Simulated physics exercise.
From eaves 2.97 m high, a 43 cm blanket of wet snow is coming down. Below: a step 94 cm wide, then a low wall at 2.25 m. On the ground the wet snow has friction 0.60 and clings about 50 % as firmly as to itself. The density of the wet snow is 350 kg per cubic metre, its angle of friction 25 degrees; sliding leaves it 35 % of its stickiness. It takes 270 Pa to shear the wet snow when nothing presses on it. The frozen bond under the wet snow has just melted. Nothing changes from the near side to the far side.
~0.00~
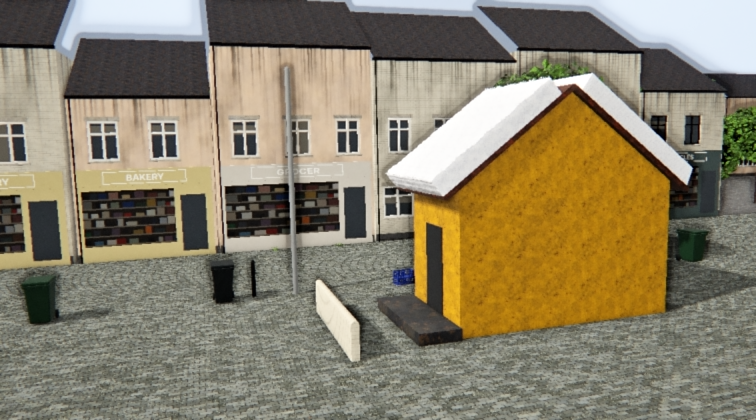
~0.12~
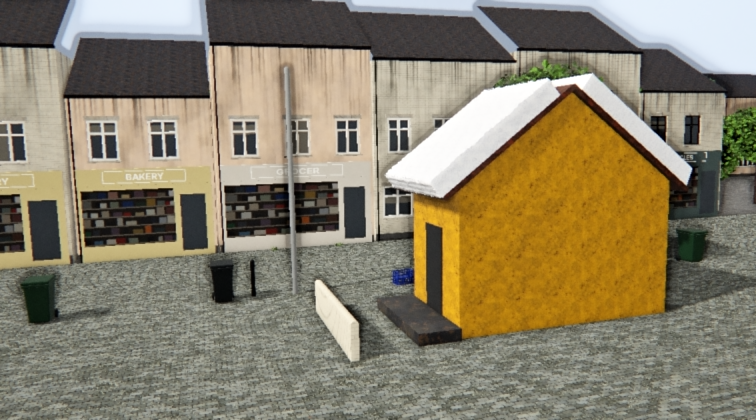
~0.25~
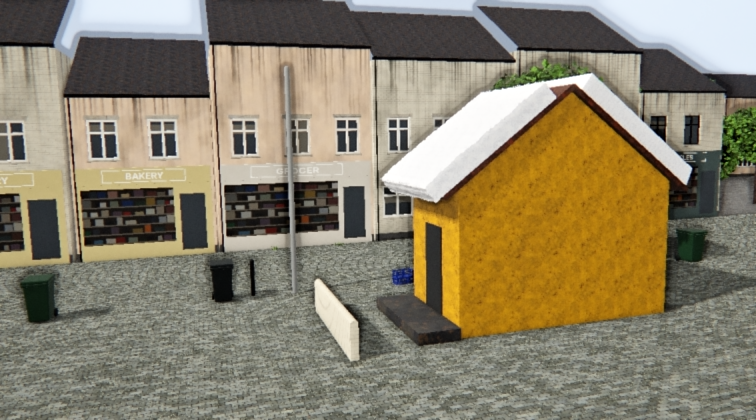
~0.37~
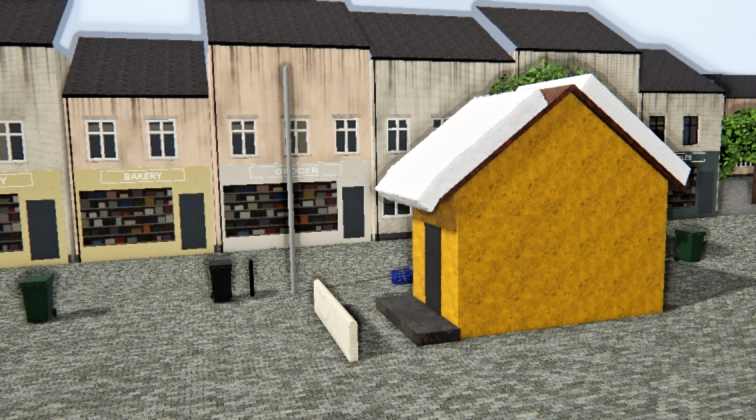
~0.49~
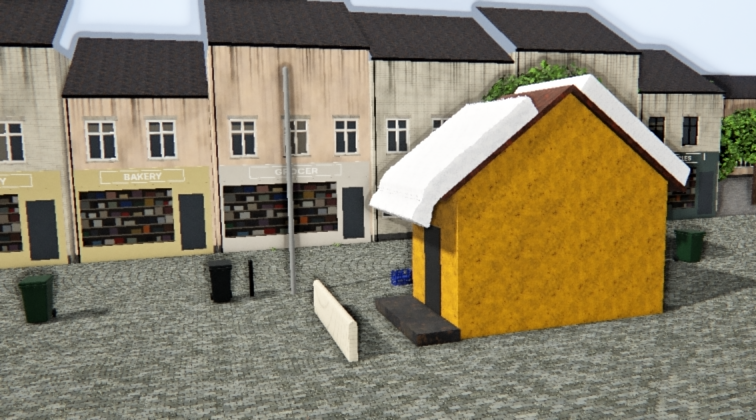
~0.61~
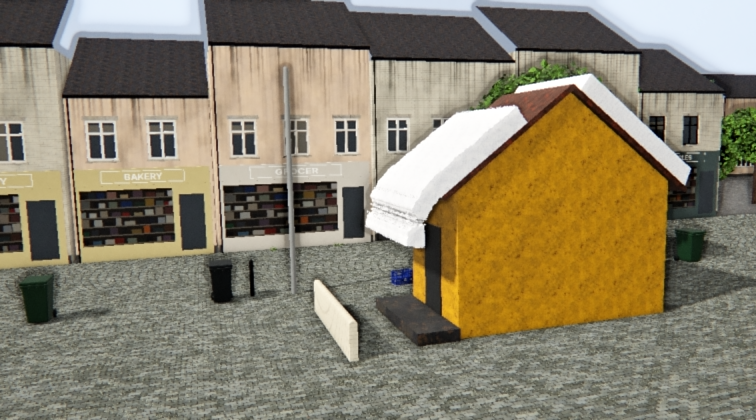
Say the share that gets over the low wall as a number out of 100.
Close to 28 per cent.
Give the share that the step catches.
Near 16 %.
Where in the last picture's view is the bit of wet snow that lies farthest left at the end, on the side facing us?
Around (82, 390).
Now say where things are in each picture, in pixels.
In the first picture, front end of the wet snow at (433, 183), 5 % of it past the eaves, in one piece.
In the second picture, front end of the wet snow at (431, 184), its middle shifted 4.3 cm, 6 % of it past the eaves, in one piece.
In the third picture, front end of the wet snow at (426, 189), its middle shifted 16 cm, 10 % of it past the eaves, in one piece.
In the fourth picture, front end of the wet snow at (419, 197), its middle shifted 36 cm, 15 % of it past the eaves, in one piece.
In the fifth picture, front end of the wet snow at (412, 217), its middle shifted 63 cm, 23 % of it past the eaves, cracking.
In the sixth picture, front end of the wet snow at (407, 242), its middle shifted 98 cm, 33 % of it past the eaves, cracking.
By 1.05 s, 39 % is still on the roof and 0 % is past the low wall.
By 1.57 s, none is still on the roof and 27 % is past the low wall.
By 2.08 s, none is still on the roof and 28 % is past the low wall.
By 2.60 s, none is still on the roof and 28 % is past the low wall.
By 2.80 s, at the end, none is still on the roof and 28 % is past the low wall.
